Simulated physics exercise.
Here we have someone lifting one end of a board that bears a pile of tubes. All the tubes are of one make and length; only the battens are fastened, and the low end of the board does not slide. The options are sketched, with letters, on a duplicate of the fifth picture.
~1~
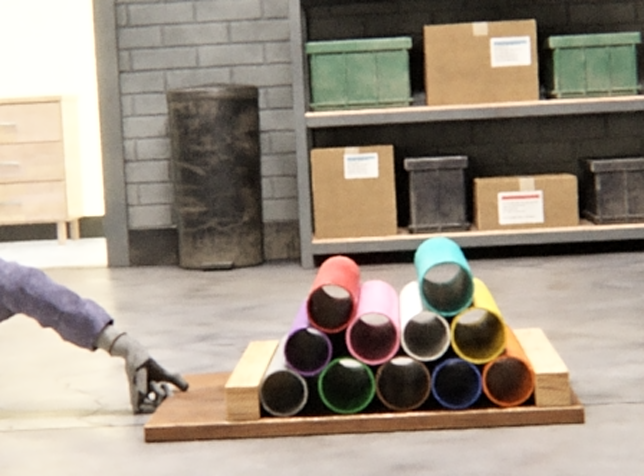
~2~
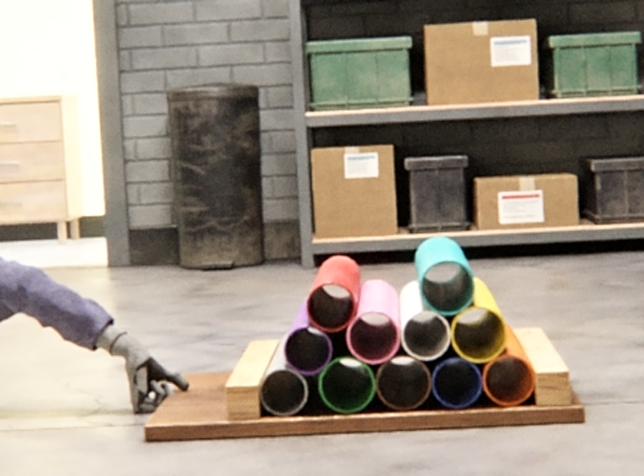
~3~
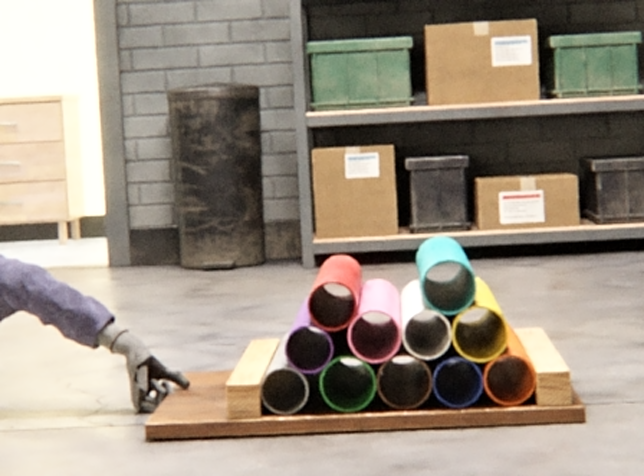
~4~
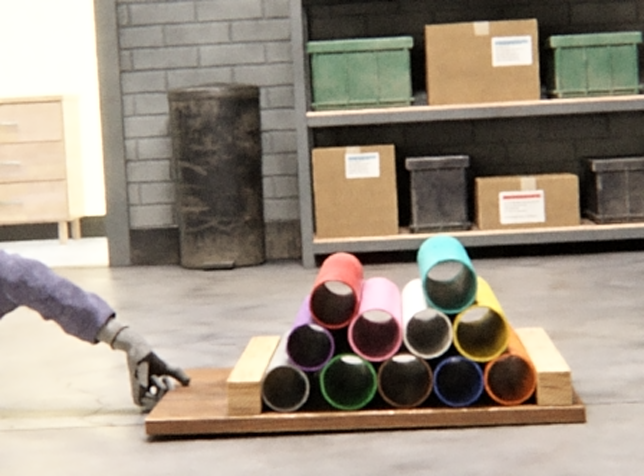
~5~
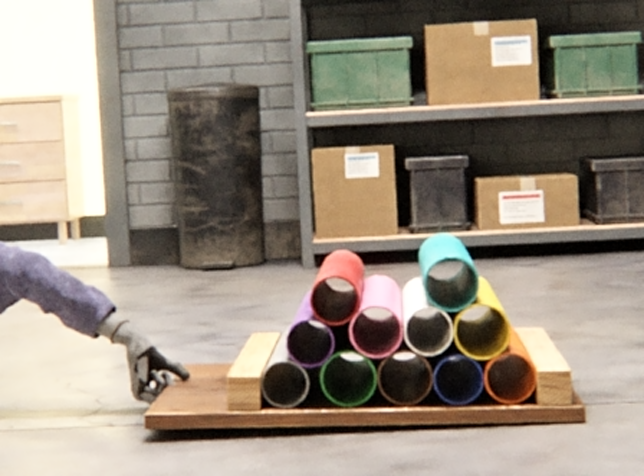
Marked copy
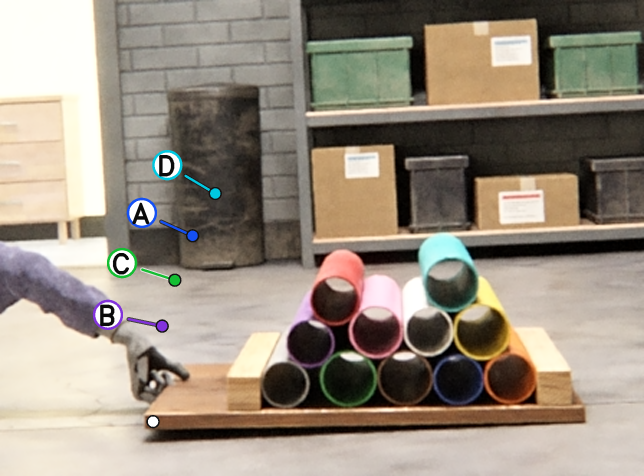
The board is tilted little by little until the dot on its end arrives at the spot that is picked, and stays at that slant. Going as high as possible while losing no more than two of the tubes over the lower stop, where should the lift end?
Stop at C.
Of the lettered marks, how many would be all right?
The number is two.
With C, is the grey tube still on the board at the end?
Yes, with C.
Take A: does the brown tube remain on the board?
Yes.
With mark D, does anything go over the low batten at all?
Yes, at D.
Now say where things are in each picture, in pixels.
In the first frame, orange tube (509, 380); purple tube (307, 351); pink tube (373, 337).
In the second frame, pink tube (373, 337); yellow tube (479, 334).
In the third frame, board (366, 378); turquoise tube (449, 287).
In the fourth frame, board (367, 376); grey tube (285, 388); green tube (348, 382).
In the fifth frame, board (366, 374); grey tube (285, 384); green tube (348, 378).
On the marked copy, A at (193, 236); B at (162, 326); C at (175, 280); D at (215, 193); the white dot at (153, 422).
Taking C. A third of the way, board at 14°.
Two thirds of the way, board at 21°.
When it is over, board at 21°, two over the low batten (yellow, turquoise).
As for the rest, A five over the low batten; B none over the low batten; D six over the low batten.
